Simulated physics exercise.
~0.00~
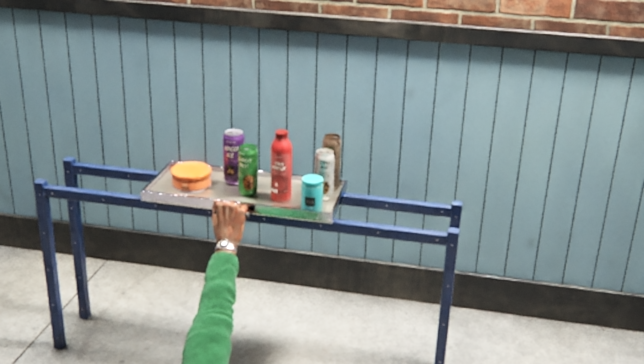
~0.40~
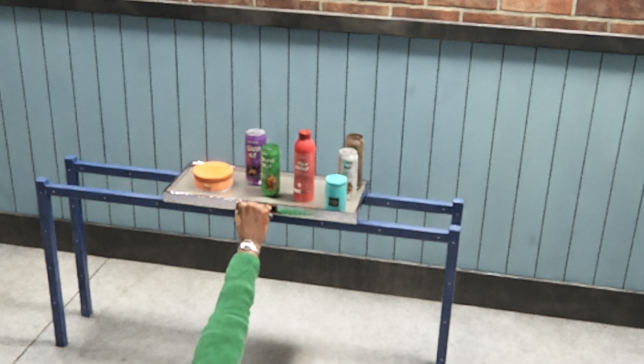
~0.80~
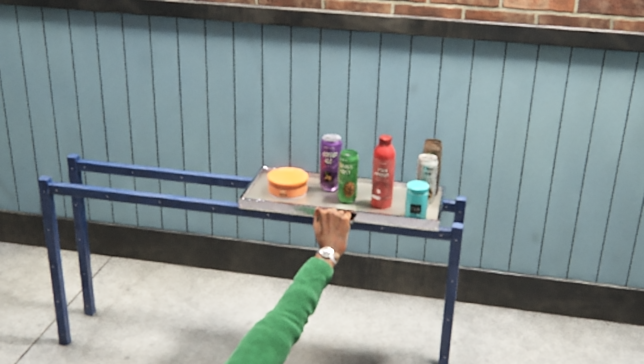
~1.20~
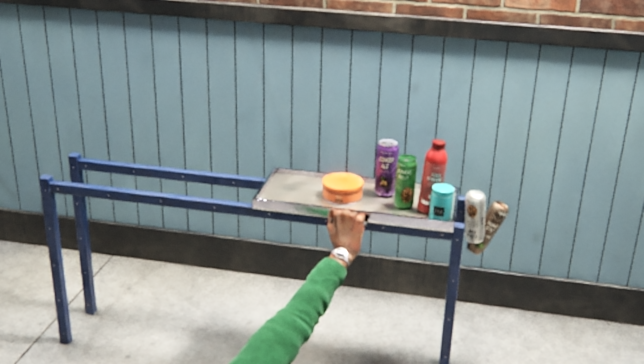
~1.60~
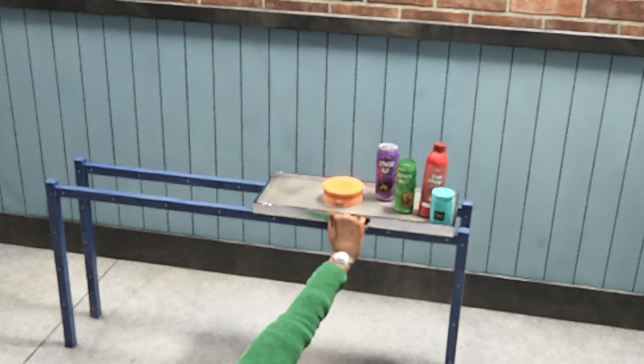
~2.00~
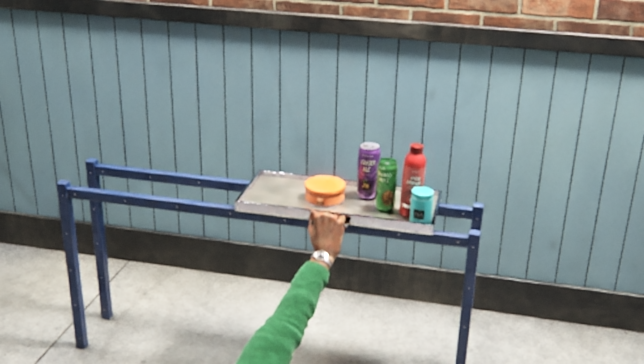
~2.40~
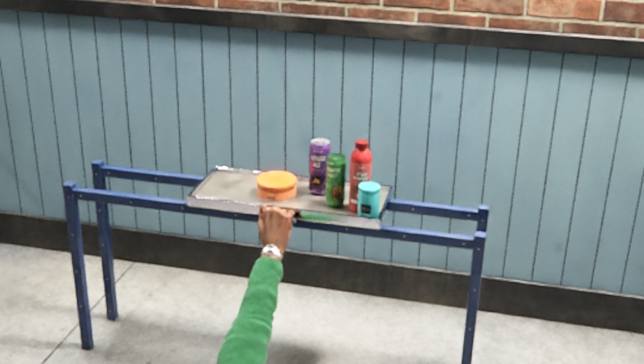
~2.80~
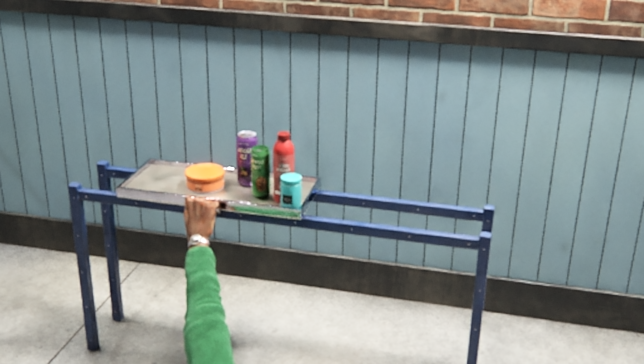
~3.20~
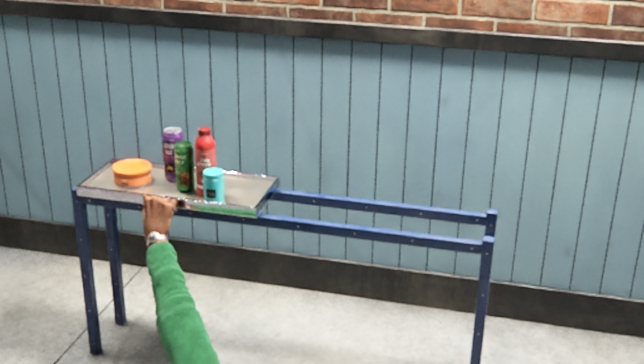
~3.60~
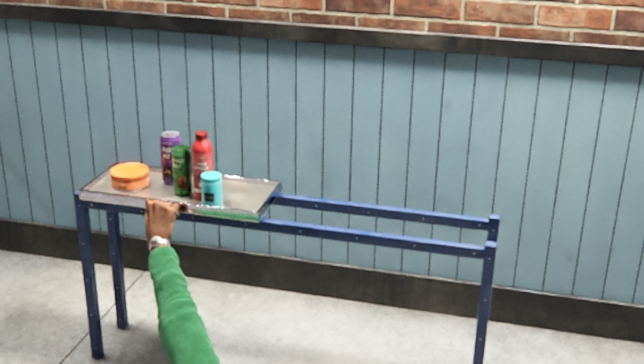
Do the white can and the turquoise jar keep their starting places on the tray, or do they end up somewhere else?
Both end up somewhere else. The white can falls off the right side of the tray, while the turquoise jar stays upright on it but finishes farther from the right edge than where it started.
An arm in a green sleeve with a wristwatch grips the front of a grey tray on a long blue frame, seen from the front and slightly above, against blue panelling. The tray carries an orange tub, purple, green, white and brown cans, a red bottle and a turquoise jar. The hand slides it right to the end of the frame, where the white and brown cans tip off the right side. The hand then sweeps the tray left to the opposite end, as the view drifts slightly. The other items finish upright on it, the jar farther from the right edge.
